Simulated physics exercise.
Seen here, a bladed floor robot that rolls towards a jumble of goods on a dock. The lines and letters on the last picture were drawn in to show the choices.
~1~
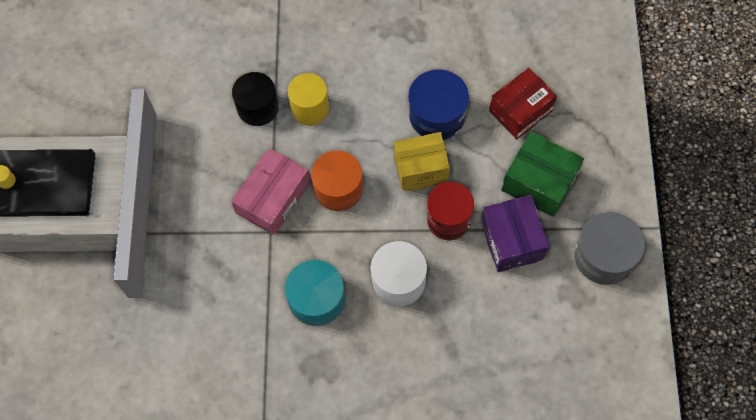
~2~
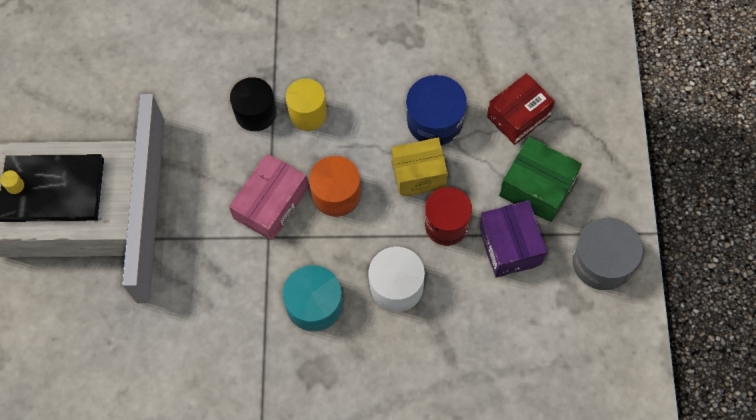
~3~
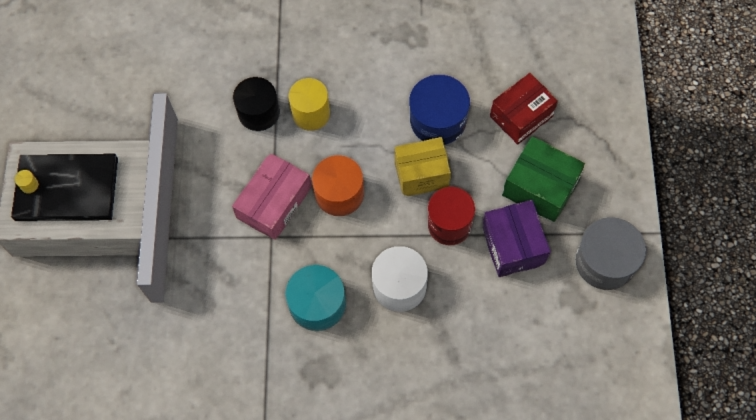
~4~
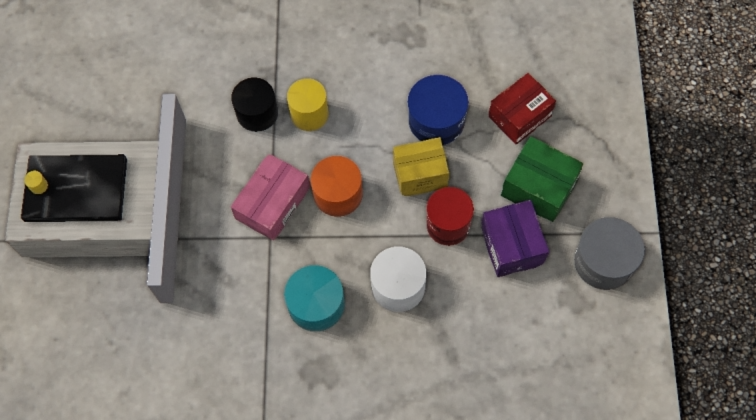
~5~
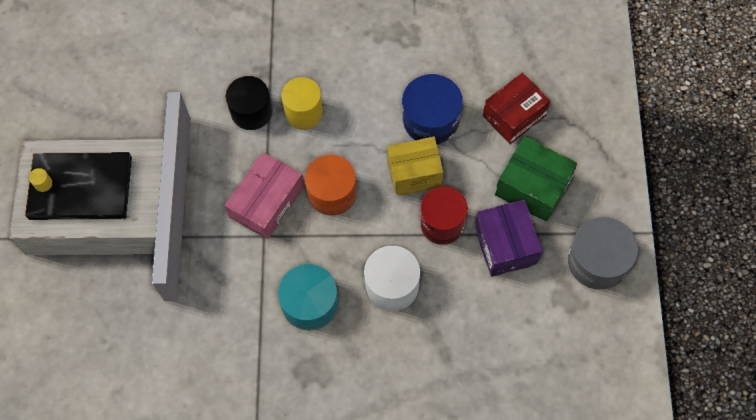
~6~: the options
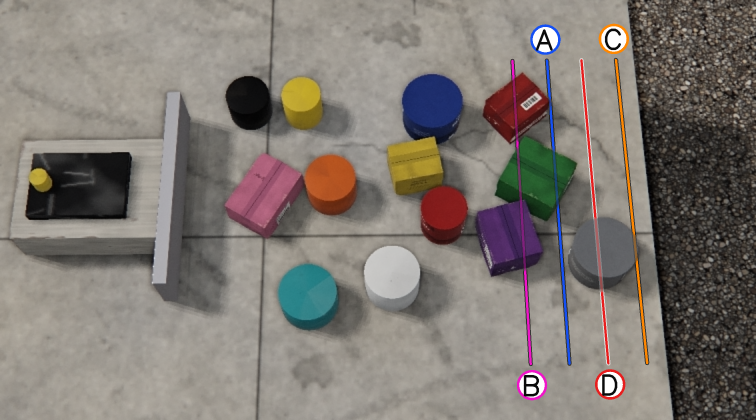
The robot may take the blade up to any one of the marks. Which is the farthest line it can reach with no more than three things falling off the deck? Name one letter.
A is the last line within the limit.
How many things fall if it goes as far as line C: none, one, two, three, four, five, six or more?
Six or more.
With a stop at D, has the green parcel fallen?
By then, yes.
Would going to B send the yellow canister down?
No.
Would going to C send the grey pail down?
Yes.
On the marked copy, A at (558, 203); B at (521, 204); C at (631, 203); D at (594, 203).
Taking A. A third of the way, robot (226, 184); black canister (279, 91); yellow canister (331, 95).
Two thirds of the way, robot (368, 182); grey pail (627, 265); green parcel (582, 180).
When it is over, robot (479, 181); green parcel over the edge; grey pail over the edge; two fallen.
As for the rest, B is within the limit but short; C drops nine; D drops five.
